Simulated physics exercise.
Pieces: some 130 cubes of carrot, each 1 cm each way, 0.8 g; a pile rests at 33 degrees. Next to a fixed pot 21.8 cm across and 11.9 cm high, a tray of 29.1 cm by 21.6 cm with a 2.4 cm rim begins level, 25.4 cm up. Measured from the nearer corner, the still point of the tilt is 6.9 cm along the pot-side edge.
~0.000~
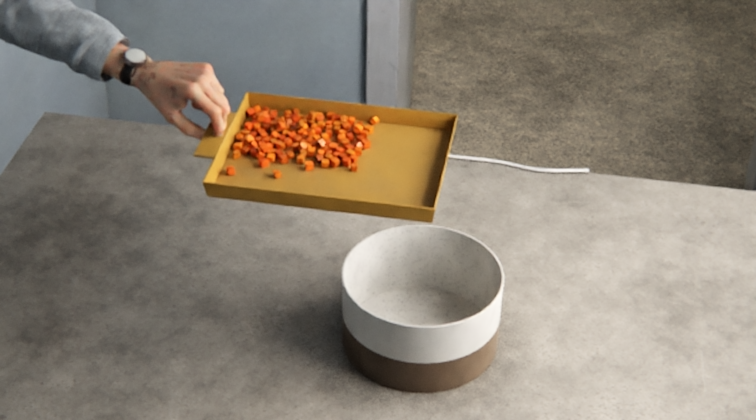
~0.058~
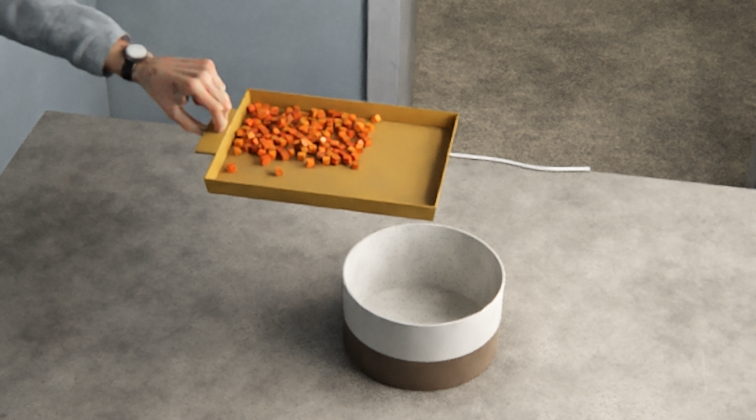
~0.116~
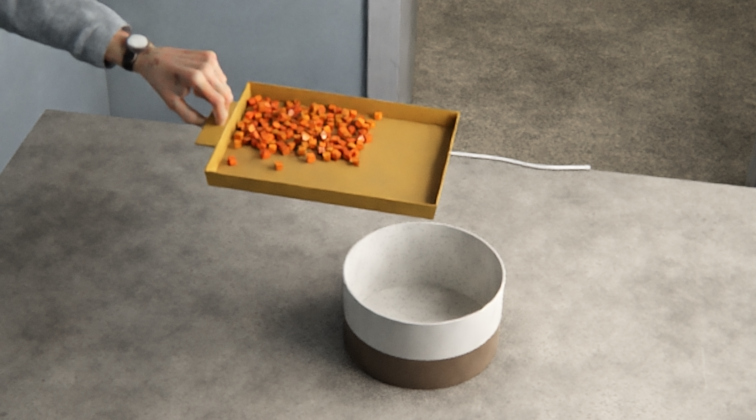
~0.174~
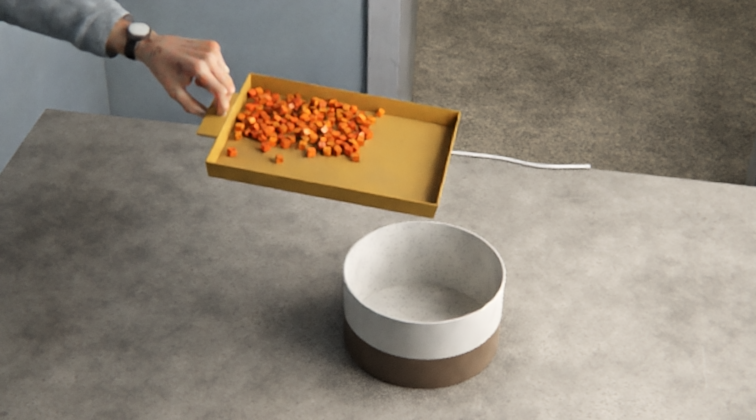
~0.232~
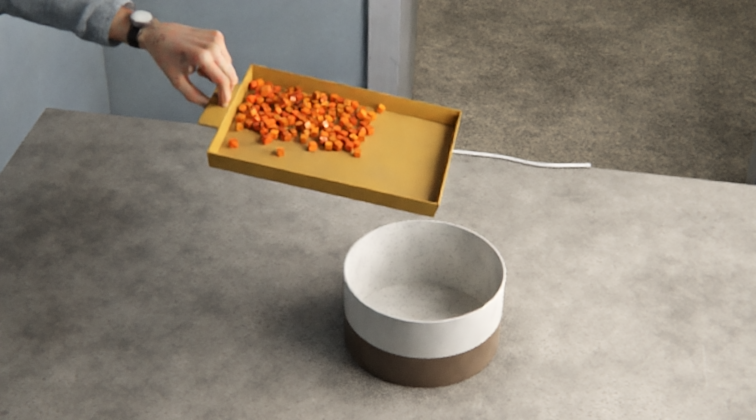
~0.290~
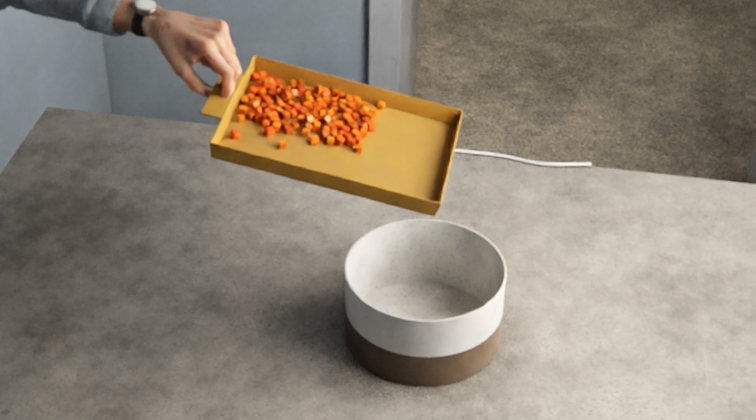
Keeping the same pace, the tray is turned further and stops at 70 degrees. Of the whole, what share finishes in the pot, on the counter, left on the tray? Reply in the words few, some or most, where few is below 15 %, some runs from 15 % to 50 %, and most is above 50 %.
Shares - pot: Few; counter: Some; tray: Most.
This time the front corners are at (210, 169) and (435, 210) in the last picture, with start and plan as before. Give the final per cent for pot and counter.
That works out as pot 10 and counter 20.
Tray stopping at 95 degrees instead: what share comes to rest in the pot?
In that case some 20 per cent.
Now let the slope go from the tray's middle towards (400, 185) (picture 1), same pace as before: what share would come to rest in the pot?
I'd estimate about 15 %.
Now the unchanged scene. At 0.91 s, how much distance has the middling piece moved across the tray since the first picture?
Displacement on the tray: About 4 cm.
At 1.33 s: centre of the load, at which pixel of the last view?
I'd put it close to (449, 140).
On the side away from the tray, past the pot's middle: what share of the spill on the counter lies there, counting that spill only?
Around 100 in a hundred.
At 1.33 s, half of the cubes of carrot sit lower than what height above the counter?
About 28 centimetres.
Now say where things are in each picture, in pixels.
In the first frame, tray tilt 0 degrees, front corners at (207, 180) and (432, 207); middle of the pieces at (305, 138); pot at (423, 273).
In the second frame, tray tilt 1 degrees, front corners at (208, 177) and (433, 205); middle of the pieces at (306, 136).
In the third frame, tray tilt 3 degrees, front corners at (208, 169) and (434, 204); middle of the pieces at (307, 130).
In the fourth frame, tray tilt 5 degrees, front corners at (210, 160) and (435, 203), lowest corner right back; middle of the pieces at (307, 124).
In the fifth frame, tray tilt 8 degrees, front corners at (211, 151) and (436, 202), lowest corner right back; middle of the pieces at (308, 118).
In the sixth frame, tray tilt 10 degrees, front corners at (214, 141) and (438, 201), lowest corner right back; middle of the pieces at (310, 112); pot at (425, 267). Its pace works out near 45 degrees a second.
Then, at 0.91 s, tilt 38 degrees; the tray holds 100 %, the pot 0 %.
After 1.33 s, tilt 57 degrees; the tray holds 85 %, the pot 0 %.
Then, at 1.82 s, tilt 70 degrees; the tray holds 75 %, the pot 5 %.
At rest (2.9 s), pot 5 %, counter 20 %, tray 75 %.
